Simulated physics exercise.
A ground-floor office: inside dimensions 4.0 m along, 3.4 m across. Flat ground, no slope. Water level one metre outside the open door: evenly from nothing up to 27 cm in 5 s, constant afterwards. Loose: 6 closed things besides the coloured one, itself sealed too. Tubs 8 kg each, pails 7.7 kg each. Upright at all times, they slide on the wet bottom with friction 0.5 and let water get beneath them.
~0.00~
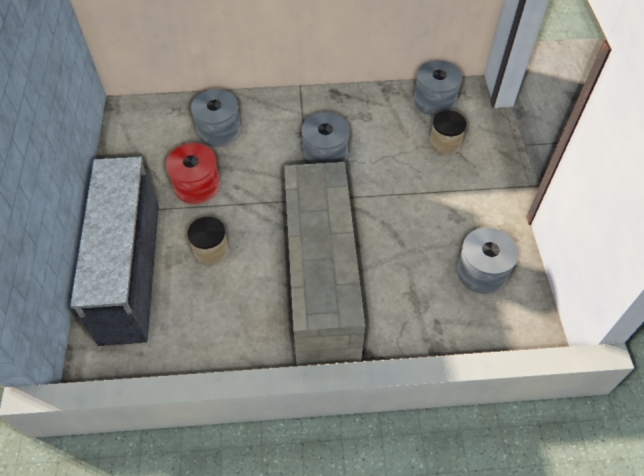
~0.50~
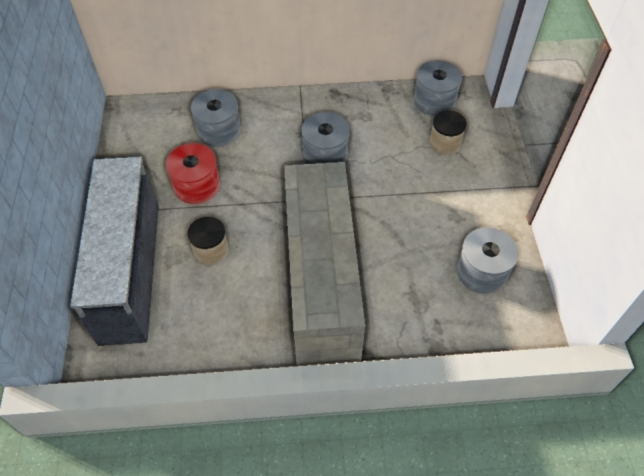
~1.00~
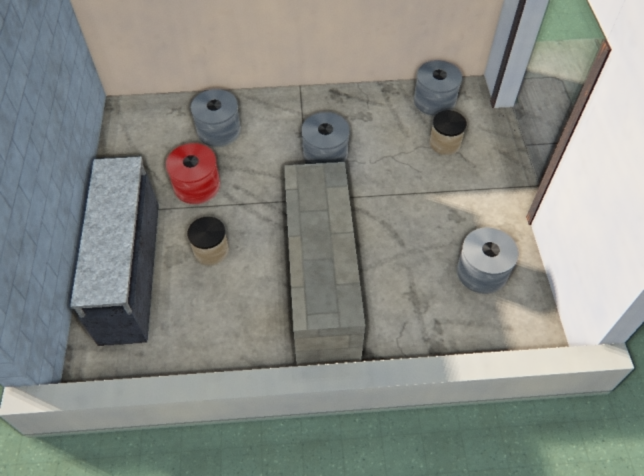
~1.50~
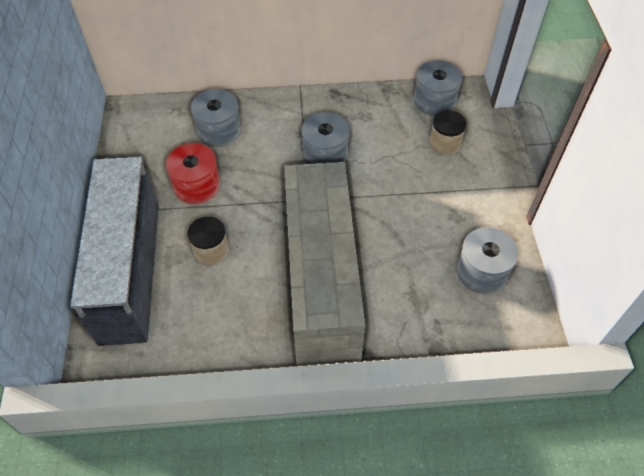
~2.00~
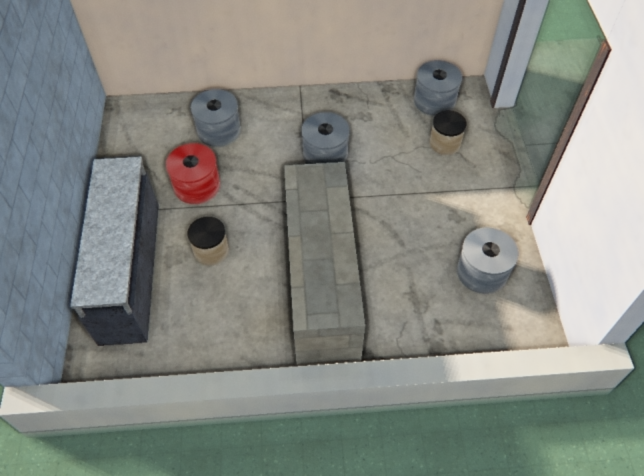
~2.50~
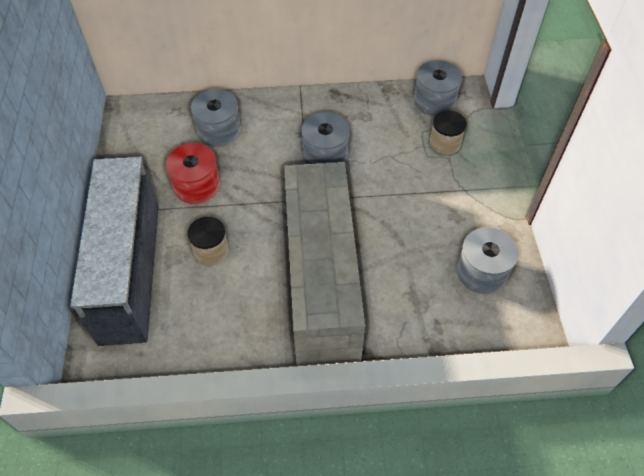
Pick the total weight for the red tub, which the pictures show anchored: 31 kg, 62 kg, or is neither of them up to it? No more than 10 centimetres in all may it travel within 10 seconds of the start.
62 kg is needed.
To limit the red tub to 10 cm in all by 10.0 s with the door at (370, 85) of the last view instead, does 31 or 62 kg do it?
For that position, the smaller mass succeeds.
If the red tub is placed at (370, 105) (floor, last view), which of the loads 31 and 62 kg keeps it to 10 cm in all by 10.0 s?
Outcome - success with both.
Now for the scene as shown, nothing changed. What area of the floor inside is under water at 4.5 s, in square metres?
Roughly 5.5 m2 of it is wet.
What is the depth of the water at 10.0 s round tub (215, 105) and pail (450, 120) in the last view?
Around 24 cm and 24 cm.
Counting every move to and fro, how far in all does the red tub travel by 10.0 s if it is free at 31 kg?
It would cover some 60 cm all told.
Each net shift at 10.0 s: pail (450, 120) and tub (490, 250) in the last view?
First 300 cm, then 50 cm.
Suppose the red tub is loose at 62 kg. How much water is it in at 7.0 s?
9 cm, roughly.
After 3.5 s the red tub would be 0 cm from its start with 31 kg and 0 cm from its start with 62 kg; 0 cm of water round it then.
After 4.5 s the red tub would be 0 cm from its start with 31 kg and 0 cm from its start with 62 kg; 1 cm of water round it then.
After 7.0 s the red tub would be 0 cm from its start with 31 kg and 0 cm from its start with 62 kg; 9 cm of water round it then.
After 10.0 s the red tub would be 58 cm from its start with 31 kg and 1 cm from its start with 62 kg; 19 cm of water round it then.
